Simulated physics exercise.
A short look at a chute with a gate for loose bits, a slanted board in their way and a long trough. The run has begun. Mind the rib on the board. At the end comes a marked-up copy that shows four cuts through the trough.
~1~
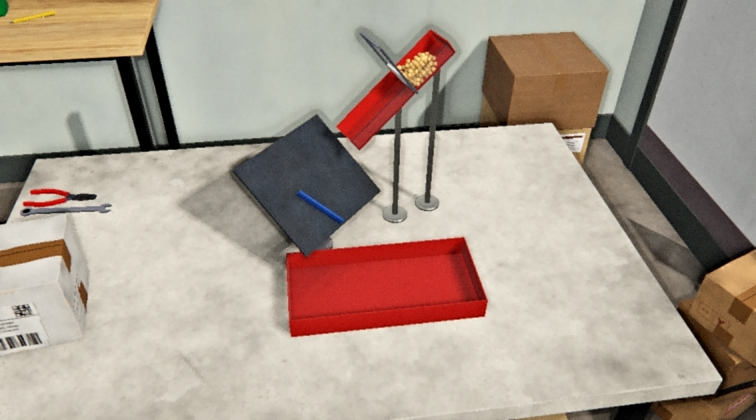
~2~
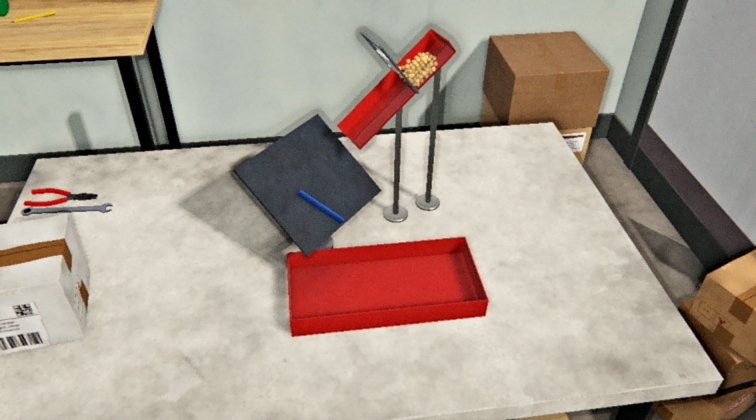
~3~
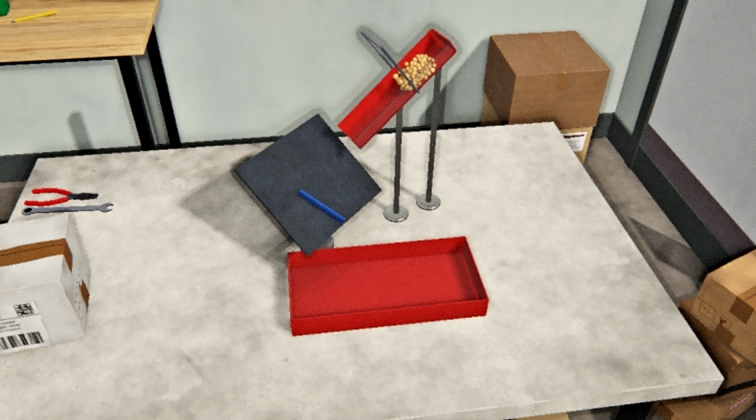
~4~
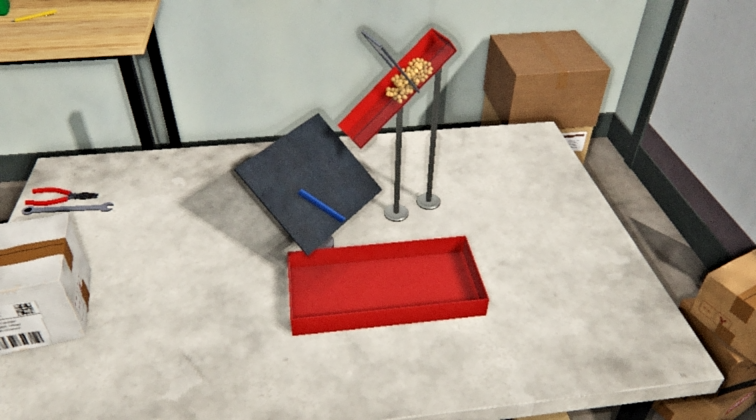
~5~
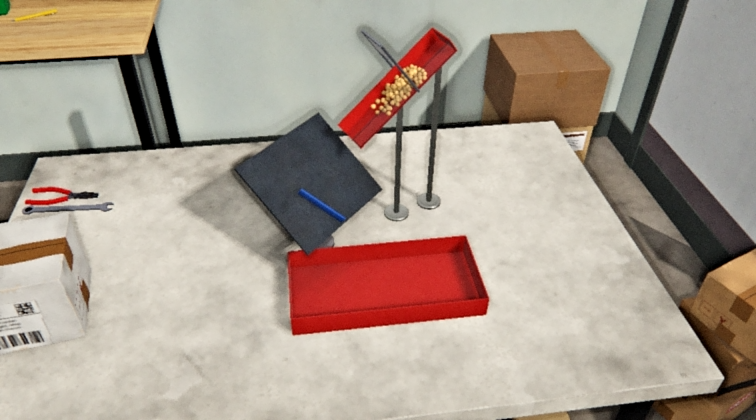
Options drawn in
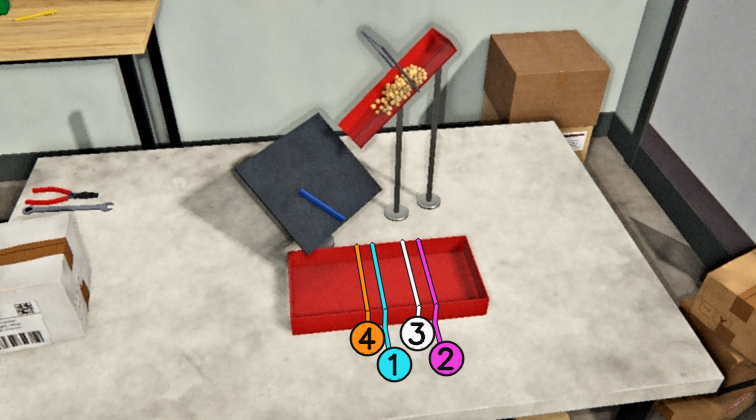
On a pale worktop, a thin gate swung up at a red chute above a dark tilted board and an empty red tray, and the small tan bits bunched behind it slid partway down the chute.
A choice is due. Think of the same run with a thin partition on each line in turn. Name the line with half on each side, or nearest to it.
1 beats the others.
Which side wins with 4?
More lands on the right.
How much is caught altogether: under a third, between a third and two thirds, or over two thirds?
About that: Over two thirds.
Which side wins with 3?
The left side.
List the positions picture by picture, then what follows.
In the first picture, load behind the gate at (414, 72), dried chickpeas; lip of the chute at (352, 143), sloping fairly steeply.
In the second picture, middle of the board at (313, 181), tilted fairly steeply; middle of its low edge at (344, 220); of its high edge at (278, 140).
In the third picture, front corners of the trough at (291, 320) and (489, 300), empty; front of the load at (402, 89).
In the fourth picture, middle of the load at (409, 79); its front at (389, 94), about a quarter of the way to the lip; rib from (301, 190) to (345, 219).
In the fifth picture, middle of the load at (402, 90); its front at (377, 112), about half of the way to the lip.
On the marked copy, line 1 crosses the front rim at (385, 309); line 2 crosses the front rim at (436, 304); line 3 crosses the front rim at (418, 306); line 4 crosses the front rim at (367, 311).
Choosing 1, of what is caught, about two thirds on the left of the divider, about a third on the right.
Choosing 2, of what is caught, all on the left of the divider, none on the right.
Choosing 3, of what is caught, nearly all on the left of the divider, a stray few on the right.
Choosing 4, of what is caught, a stray few on the left of the divider, nearly all on the right.
